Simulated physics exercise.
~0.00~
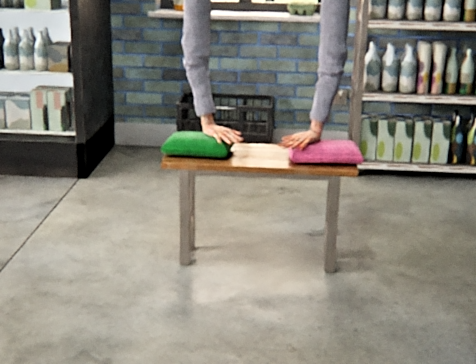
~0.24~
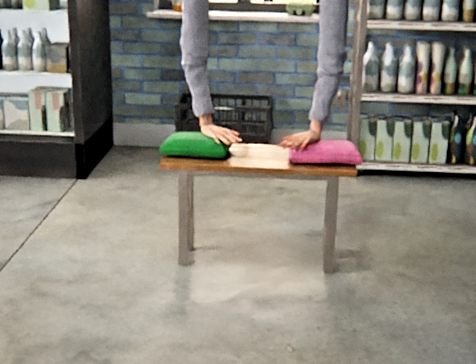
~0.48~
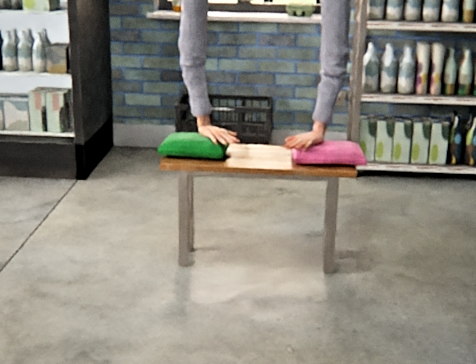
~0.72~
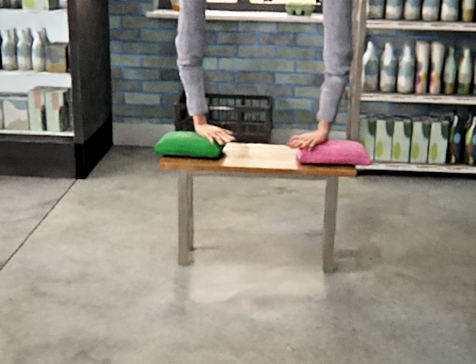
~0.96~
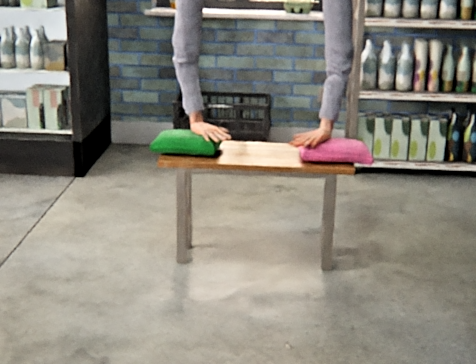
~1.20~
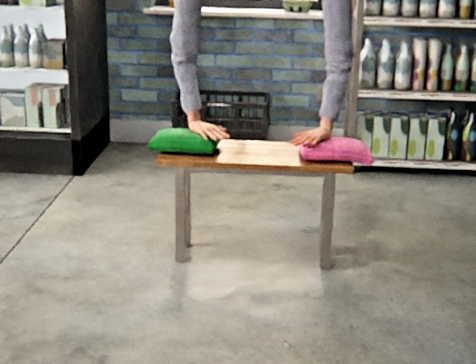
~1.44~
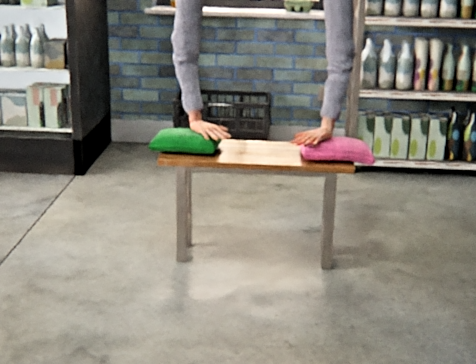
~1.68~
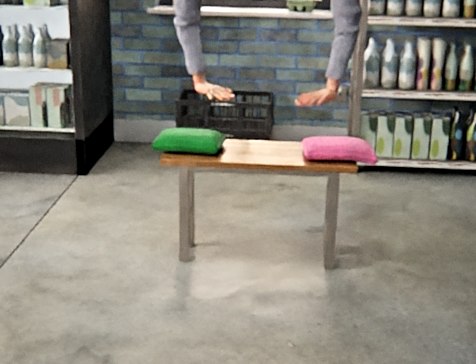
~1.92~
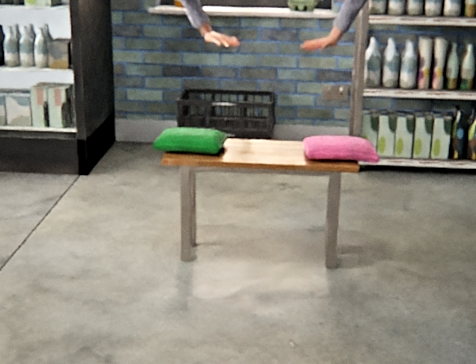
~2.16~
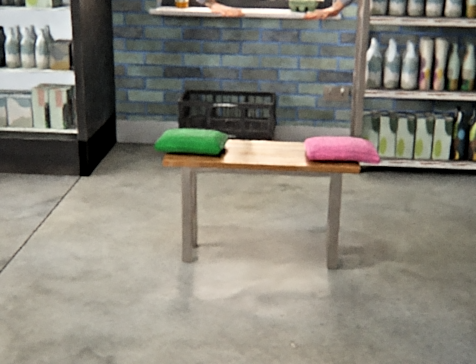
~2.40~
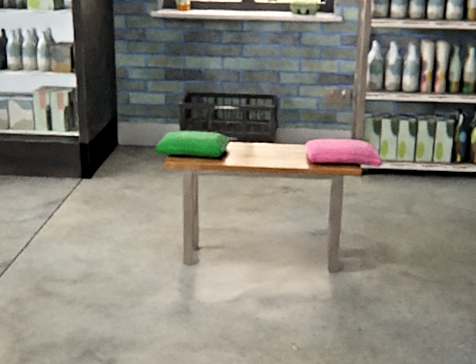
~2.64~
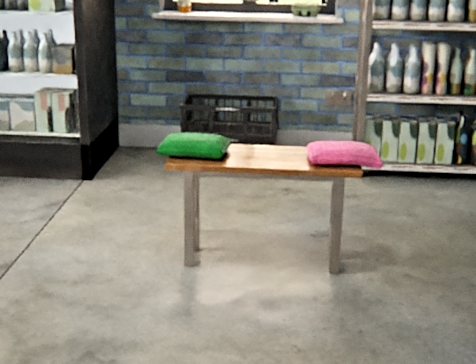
Two hands slide green and pink sacks apart on a table, then leave both resting there.
